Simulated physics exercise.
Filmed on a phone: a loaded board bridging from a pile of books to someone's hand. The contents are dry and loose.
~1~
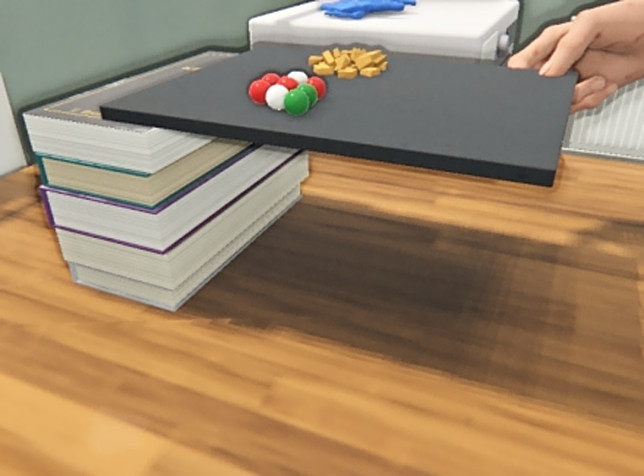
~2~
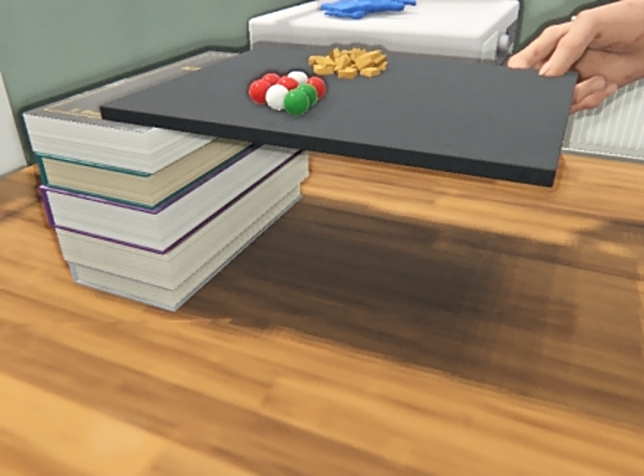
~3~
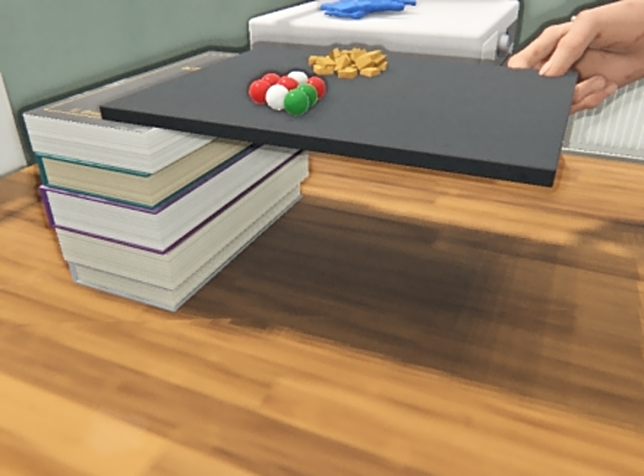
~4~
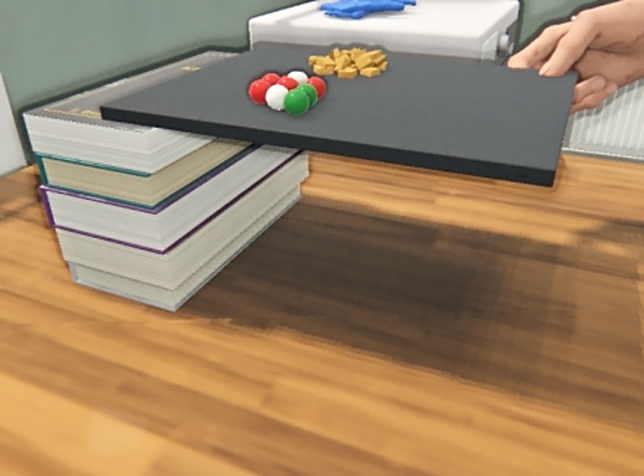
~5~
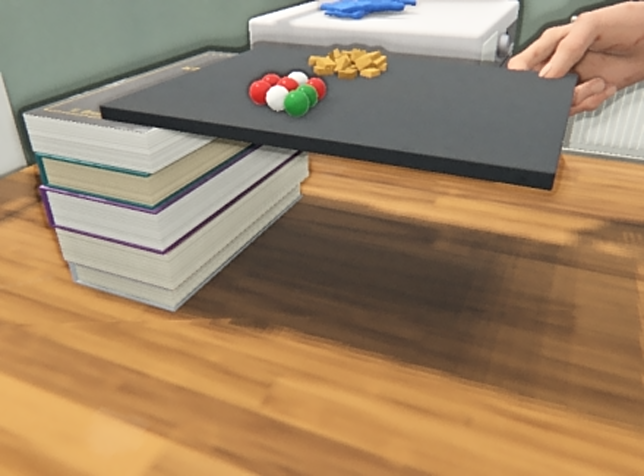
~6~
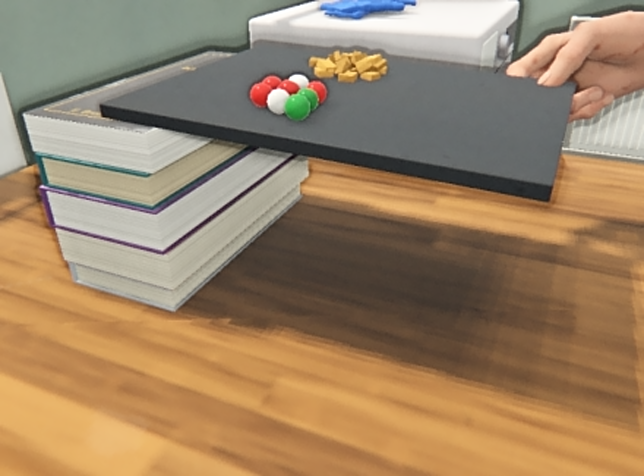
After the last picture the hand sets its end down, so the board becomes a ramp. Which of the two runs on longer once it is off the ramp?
It is the front handful.
Then, 0.44 s past the last view, board sloping at 12°; front handful all still on the board; back handful all still on the board.
Then, 0.99 s past the last view, board sloping at 24°; front handful mostly up to a board's length out; back handful all still on the board.
Then, 1.58 s past the last view, board sloping at 36°; front handful mostly one to two board lengths out; back handful mostly at the foot of the board.
Finally, board resting at 36°; front handful mostly more than two board lengths out, about two thirds gone off the table; back handful mostly at the foot of the board; the front handful has gone farther.
